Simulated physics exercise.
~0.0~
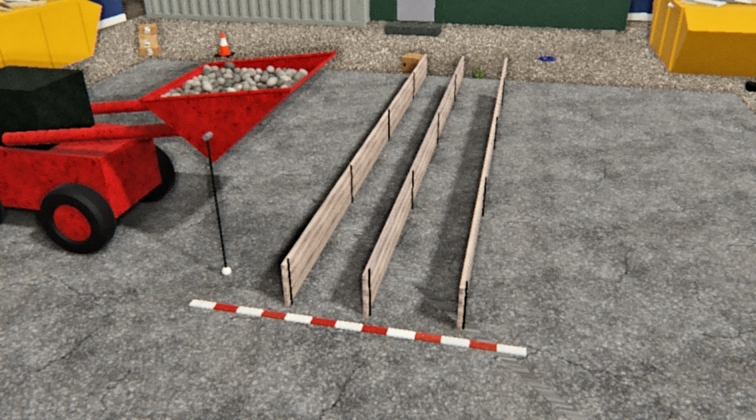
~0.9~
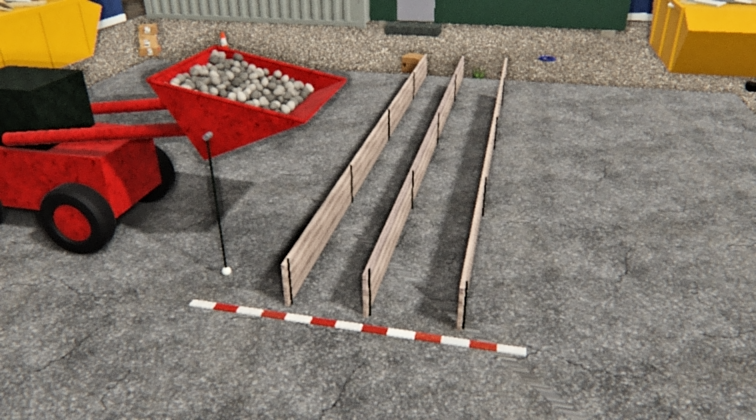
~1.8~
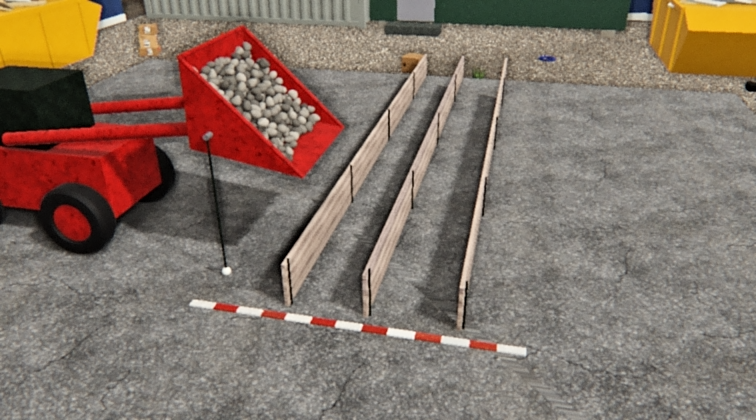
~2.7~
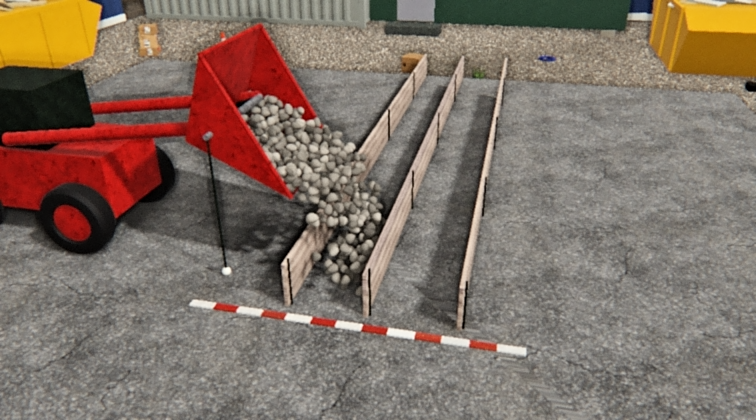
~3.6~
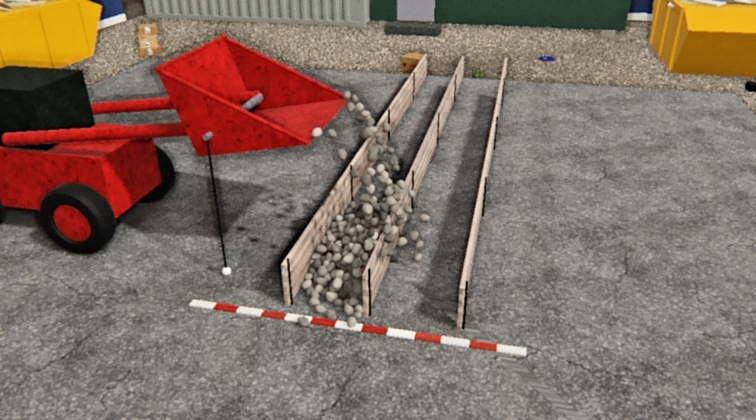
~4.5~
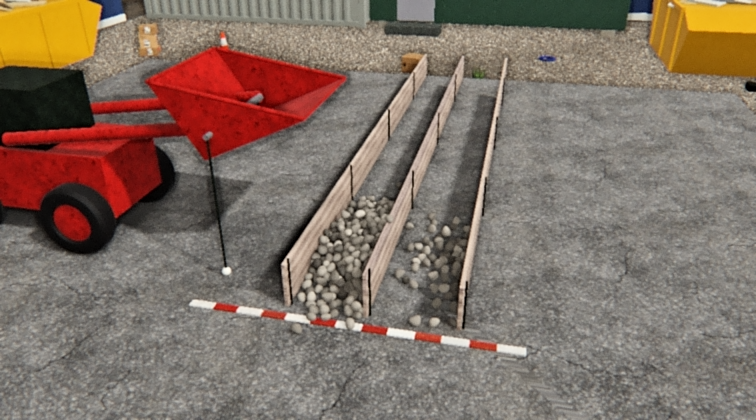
On a grey paved yard, a red loader at the left holds a raised bucket heaped with rounded grey stones beside three long wooden planks, with a red and white striped staff lying in front. The bucket tips forward to the right, and the stones slide toward its lip. They pour out in a thick stream between the left and middle planks. As the bucket tilts back, the last stones fall and some scatter past the middle plank. Finally the bucket is level and empty, with most stones in the left bay and a smaller group in the right.
